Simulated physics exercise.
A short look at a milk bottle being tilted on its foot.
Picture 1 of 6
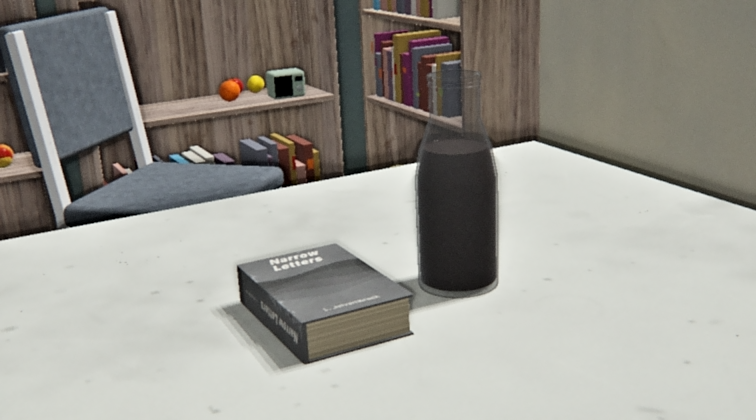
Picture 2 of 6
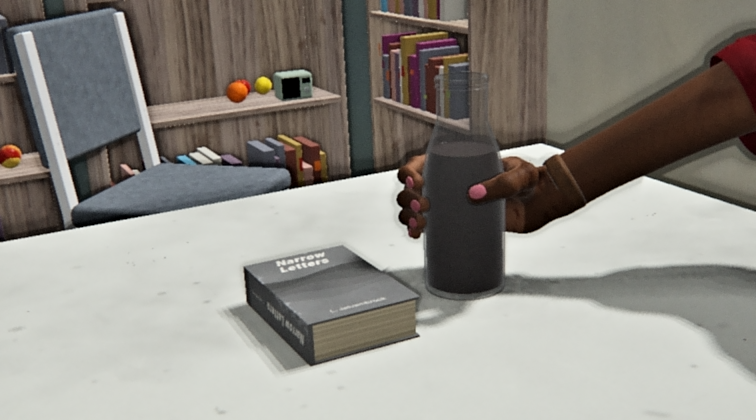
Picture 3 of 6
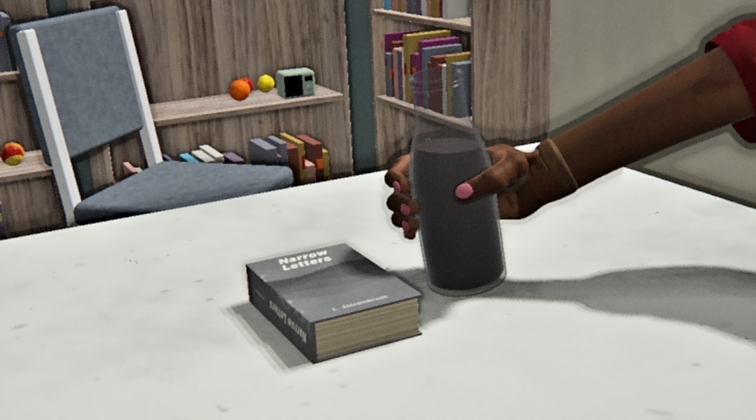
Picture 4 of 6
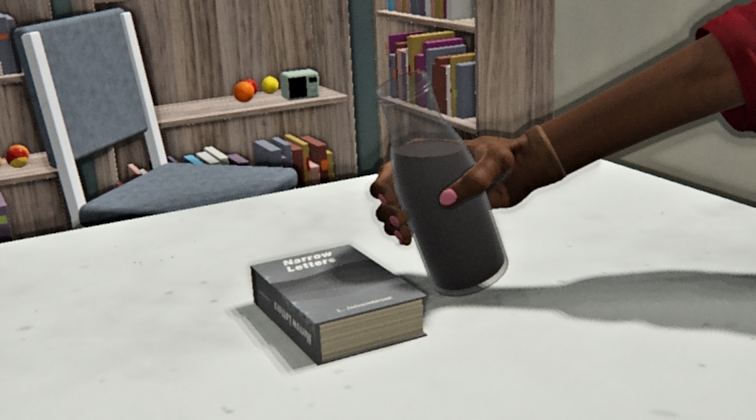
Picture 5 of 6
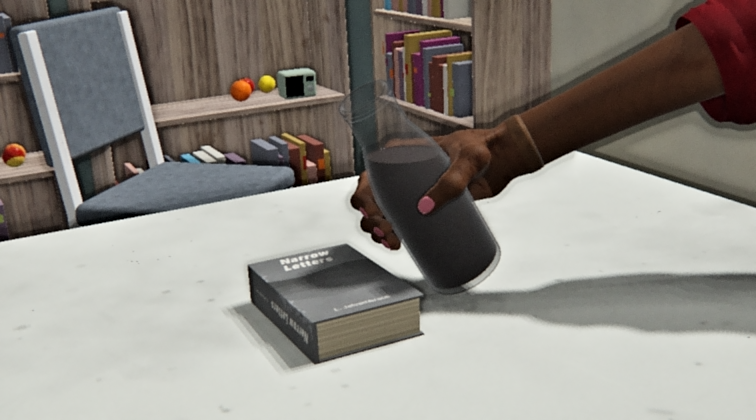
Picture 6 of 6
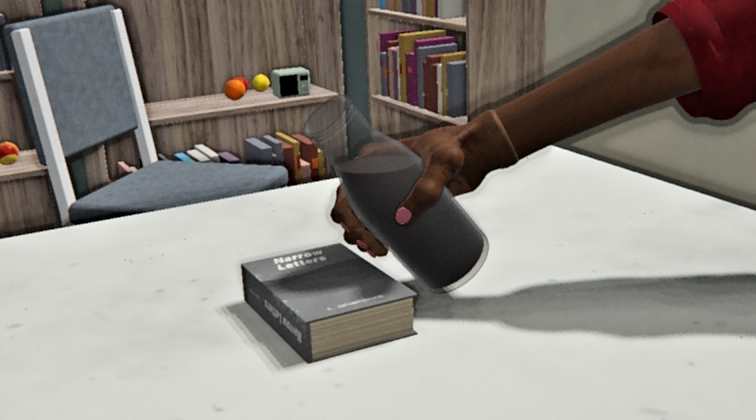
A white tabletop is seen from slightly above, with a blue-grey chair and wooden shelves of books and fruit behind, the view shifting very slightly. A thick dark grey book lies near the centre, and a clear bottle of dark liquid stands upright just to its right. A hand with pink nails reaches in from the right, grips the bottle and tilts it steadily leftward on its base, its neck leaning over the book.
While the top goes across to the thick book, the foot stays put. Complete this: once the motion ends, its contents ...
Its contents are all still in.
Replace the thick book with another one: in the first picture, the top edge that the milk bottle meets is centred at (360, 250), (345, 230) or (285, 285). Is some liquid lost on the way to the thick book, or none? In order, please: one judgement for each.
No loss, no loss, overflow.
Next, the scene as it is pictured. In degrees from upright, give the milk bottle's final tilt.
I'd say close to 55 degrees.
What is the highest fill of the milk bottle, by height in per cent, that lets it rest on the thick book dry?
It tops out at around 85 percent.
Soon after, the milk bottle leans by about 45°; nothing has left it.
Later, the milk bottle leans by about 50°; nothing has left it.
In the end, the milk bottle leans by about 55°, against the thick book; nothing has left it.
